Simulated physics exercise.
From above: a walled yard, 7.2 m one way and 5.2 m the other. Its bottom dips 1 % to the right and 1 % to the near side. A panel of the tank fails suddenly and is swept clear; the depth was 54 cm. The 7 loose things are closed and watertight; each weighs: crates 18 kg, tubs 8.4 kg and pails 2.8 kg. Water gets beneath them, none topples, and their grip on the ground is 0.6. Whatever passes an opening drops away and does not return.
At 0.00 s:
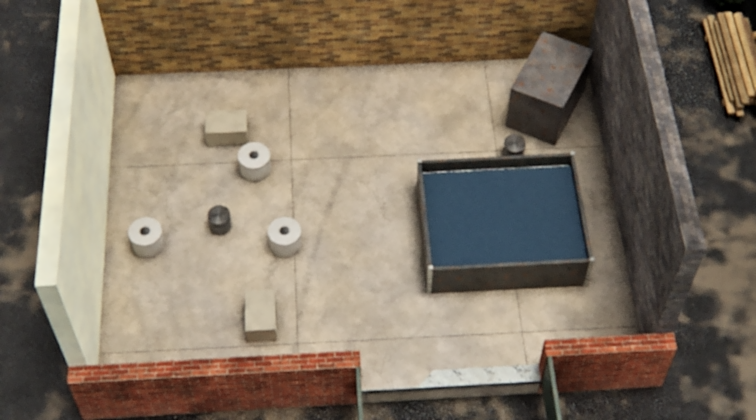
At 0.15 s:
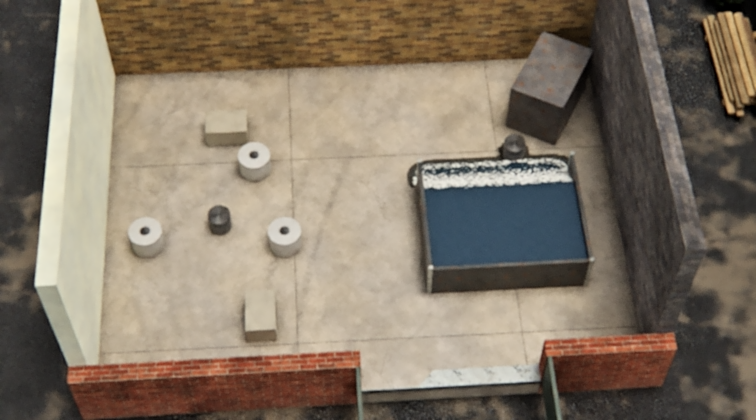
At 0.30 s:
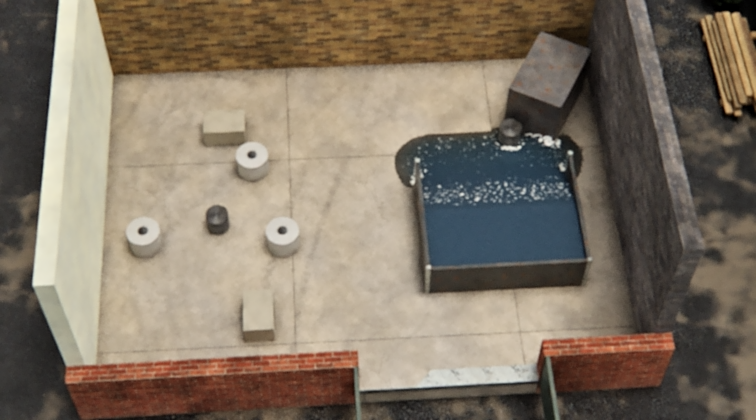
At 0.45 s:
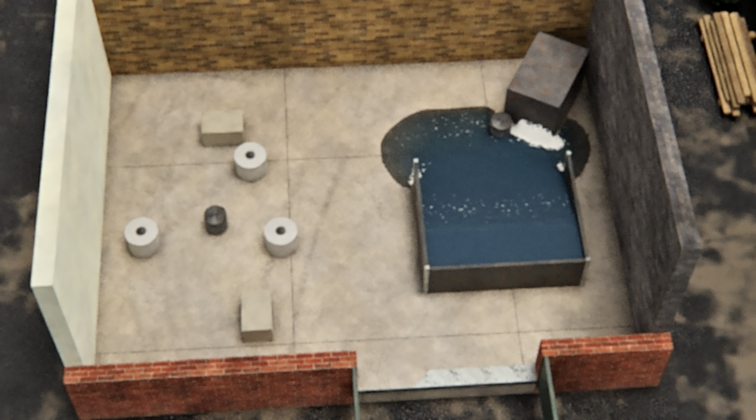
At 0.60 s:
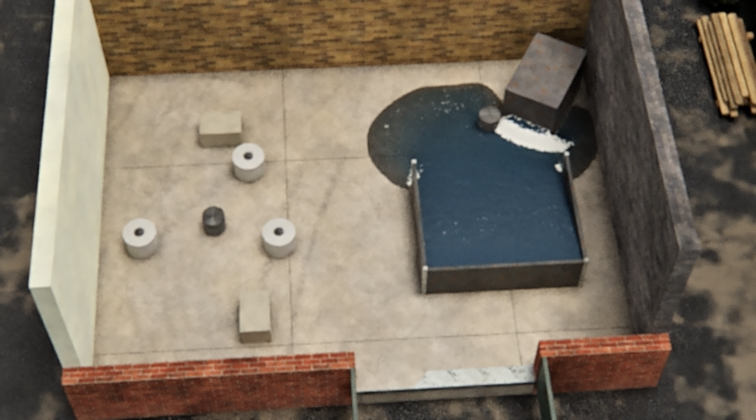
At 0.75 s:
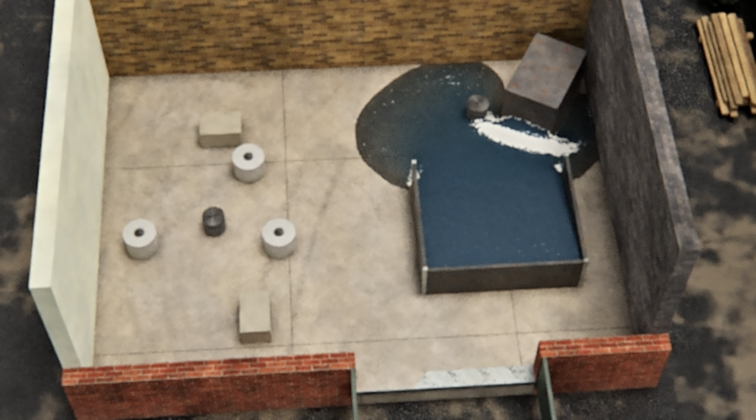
Dark blue water pours from the tank's far side and spreads, carrying a small pail leftward.
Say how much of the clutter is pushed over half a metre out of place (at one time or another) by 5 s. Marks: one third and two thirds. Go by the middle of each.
That comes to from one to two thirds.
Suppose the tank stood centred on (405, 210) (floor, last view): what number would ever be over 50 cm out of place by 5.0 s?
In that case 4 of them.
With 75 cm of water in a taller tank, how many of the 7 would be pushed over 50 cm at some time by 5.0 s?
In that case 4 of them.
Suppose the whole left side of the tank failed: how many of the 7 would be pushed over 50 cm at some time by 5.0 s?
Then 6.
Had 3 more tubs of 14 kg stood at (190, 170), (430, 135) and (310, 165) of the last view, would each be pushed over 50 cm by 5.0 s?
In turn: Under, past it, short of it.
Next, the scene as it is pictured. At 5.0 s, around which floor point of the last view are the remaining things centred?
Near (241, 218).
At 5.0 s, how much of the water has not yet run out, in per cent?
About 100 per cent.
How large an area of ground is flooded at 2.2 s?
Some 14 m2.
After 1.1 s 1 of 7 are over 50 cm from their spots; 1 afloat.
After 2.2 s 1 of 7 are over 50 cm from their spots; 1 afloat.
After 3.5 s 1 of 7 are over 50 cm from their spots; 1 afloat.
After 5.0 s 3 of 7 are over 50 cm from their spots, and 3 have been at some point; 1 afloat.
